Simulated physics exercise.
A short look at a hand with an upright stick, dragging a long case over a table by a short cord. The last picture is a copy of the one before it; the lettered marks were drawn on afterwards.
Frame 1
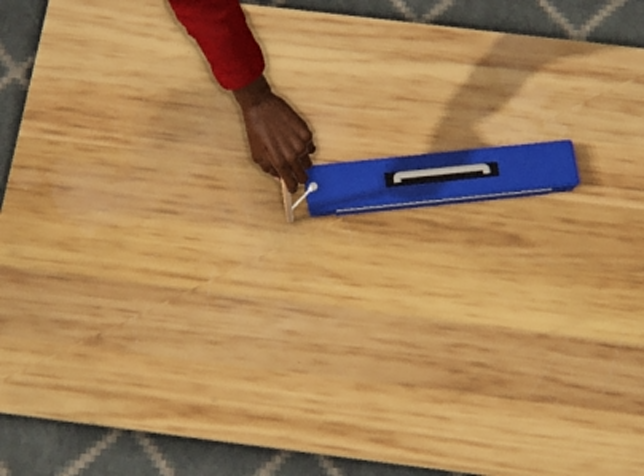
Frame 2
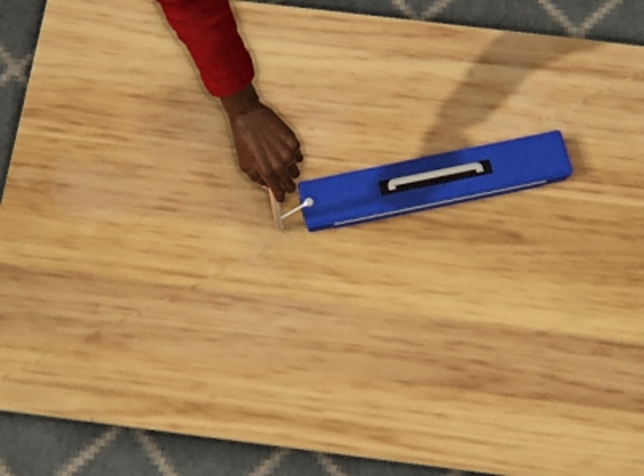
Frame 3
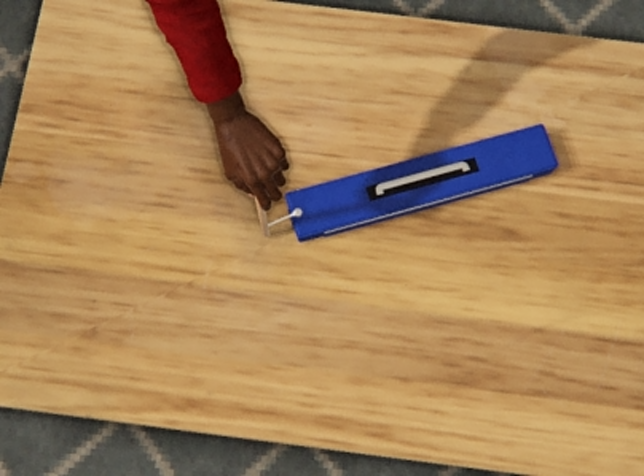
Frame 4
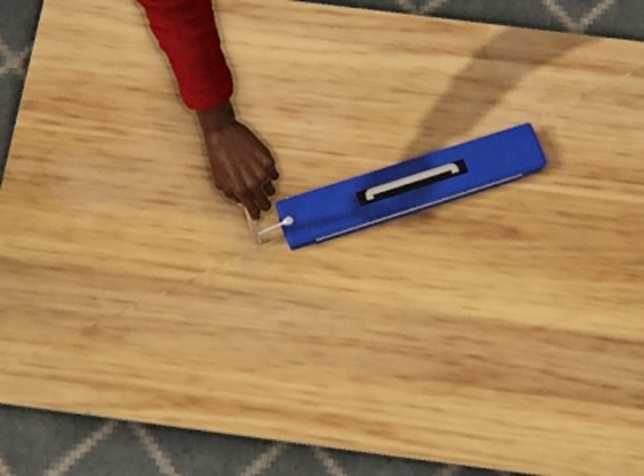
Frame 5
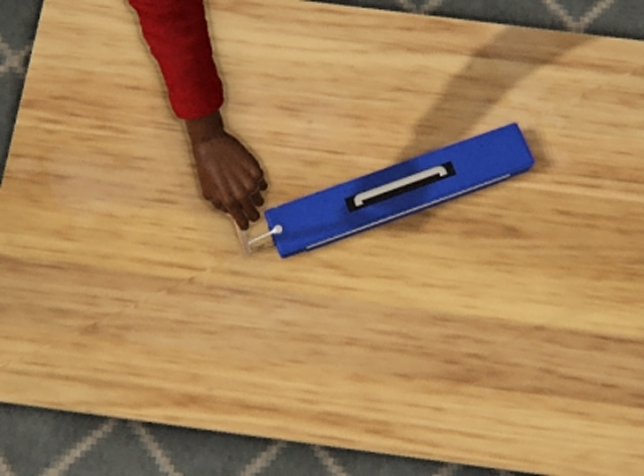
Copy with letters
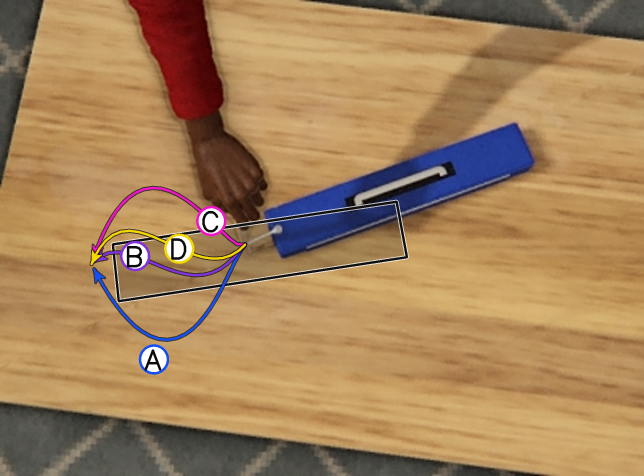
Hand in a red sleeve dragging a long blue case by a short cord, slowly moving left across a wooden table.
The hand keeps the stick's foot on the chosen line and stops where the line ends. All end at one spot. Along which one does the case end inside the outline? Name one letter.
Take A.
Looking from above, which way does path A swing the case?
On that path, clockwise.
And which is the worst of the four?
That is C.
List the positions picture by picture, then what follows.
Blue case (442, 175), in the first frame.
Blue case (436, 177), in the second frame.
Blue case (423, 179), in the third frame.
Blue case (412, 182), in the fourth frame.
Blue case (401, 186), in the fifth frame.
On the copy, A from (245, 245) via (177, 338) to (94, 269); B from (245, 245) via (168, 269) to (94, 262); C from (245, 245) via (161, 189) to (93, 258); D from (245, 245) via (163, 241) to (92, 264); the outline at (260, 251).
On A. First, foot of the stick (203, 318), middle of the case (344, 225).
Then, foot of the stick (131, 322), middle of the case (288, 256).
Finally, foot of the stick (92, 265), middle of the case (259, 252); it lies in the outline.
By contrast, B leaves its middle at (258, 228); C leaves its middle at (250, 206); D leaves its middle at (255, 220).
